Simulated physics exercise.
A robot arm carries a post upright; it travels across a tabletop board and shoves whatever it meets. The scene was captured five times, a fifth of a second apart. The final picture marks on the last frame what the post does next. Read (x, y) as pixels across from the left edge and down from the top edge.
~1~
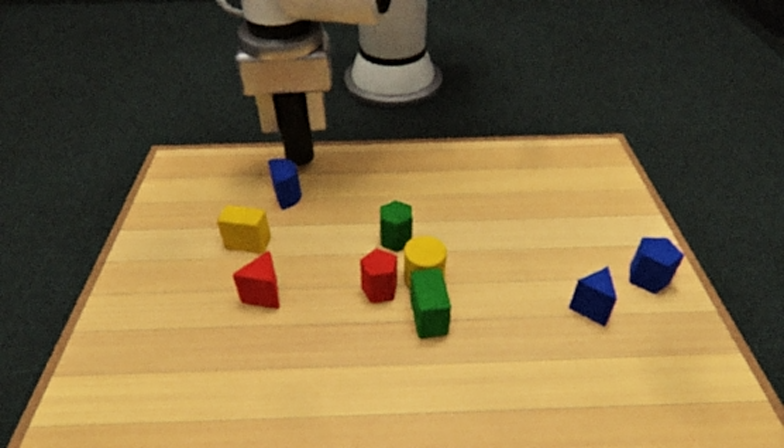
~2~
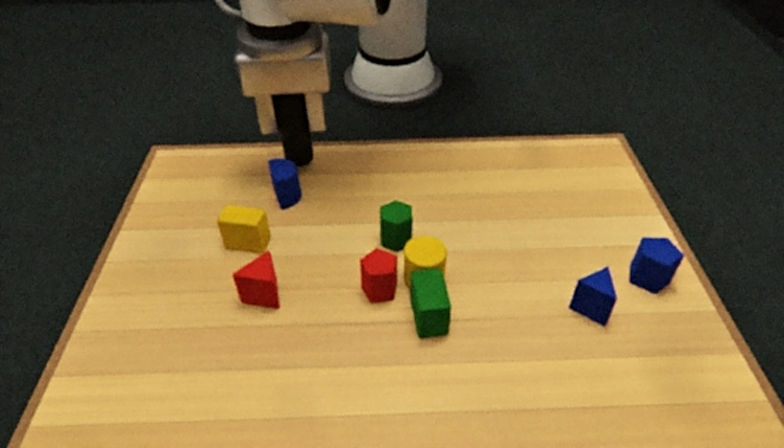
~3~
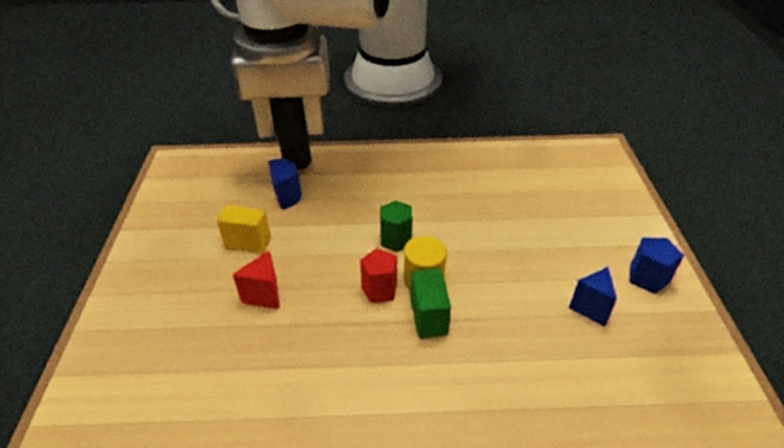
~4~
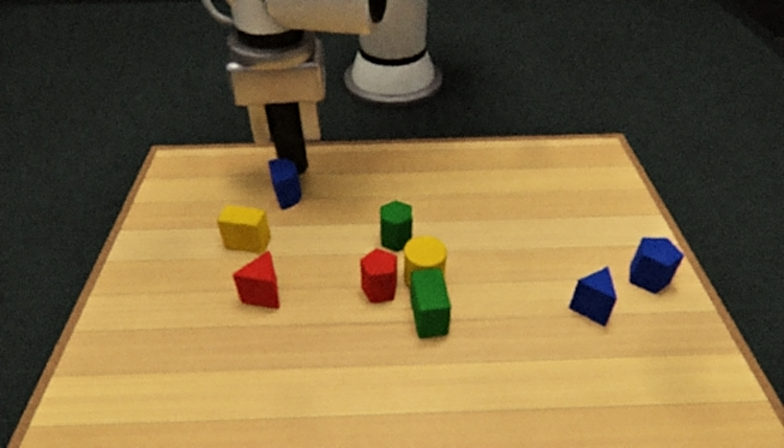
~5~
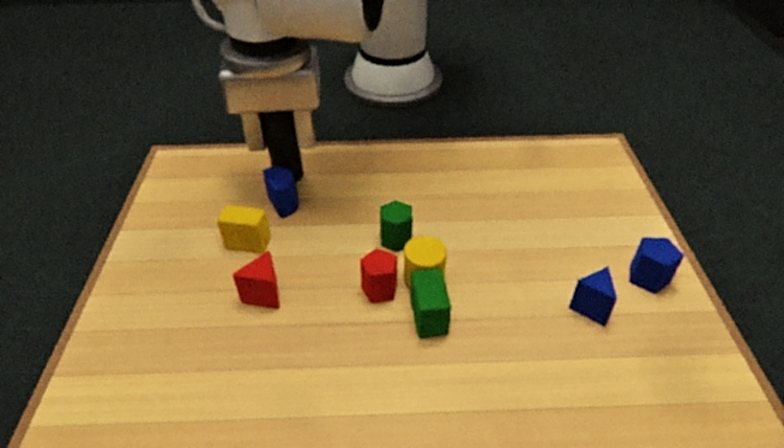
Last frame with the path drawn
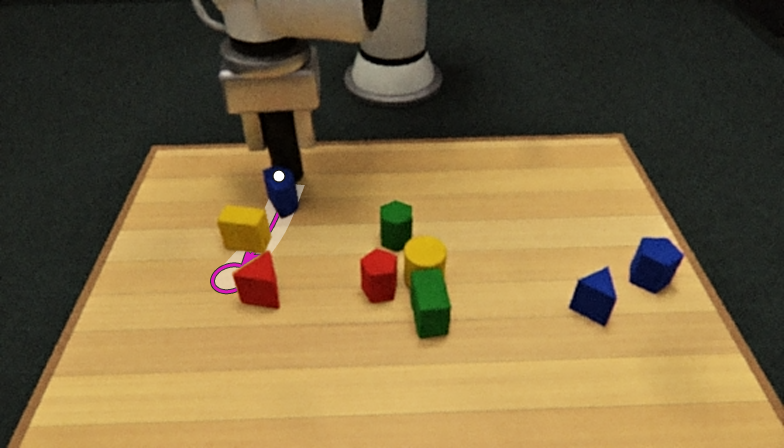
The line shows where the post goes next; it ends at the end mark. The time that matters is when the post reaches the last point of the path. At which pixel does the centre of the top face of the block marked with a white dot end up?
The centre of its top face lies at (274, 238).
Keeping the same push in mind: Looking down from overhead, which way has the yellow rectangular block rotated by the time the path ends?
From the top: Clockwise.
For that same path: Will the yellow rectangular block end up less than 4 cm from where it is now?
That would be a no.
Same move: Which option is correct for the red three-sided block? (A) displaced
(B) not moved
The correct letter is B.
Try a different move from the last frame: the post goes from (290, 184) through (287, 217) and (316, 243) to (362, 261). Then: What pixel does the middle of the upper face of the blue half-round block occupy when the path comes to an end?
Its top middle is near (276, 230).
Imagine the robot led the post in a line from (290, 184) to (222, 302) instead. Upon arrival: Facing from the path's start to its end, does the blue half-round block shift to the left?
It seems so.
Path on the board, from (290, 184) via (271, 228), ending at (231, 278); the dot is on the blue half-round block.
On the path given first. One third of the way, post (277, 206); blue half-round block (274, 206), turned 30° anticlockwise.
Two thirds of the way, post (258, 237); yellow rectangular block (225, 230), turned 45° clockwise; blue half-round block (274, 234), turned 50° anticlockwise.
At the end, post (228, 270); yellow rectangular block (190, 249), turned 85° clockwise; red three-sided block in place; blue half-round block (274, 238), turned 70° anticlockwise.
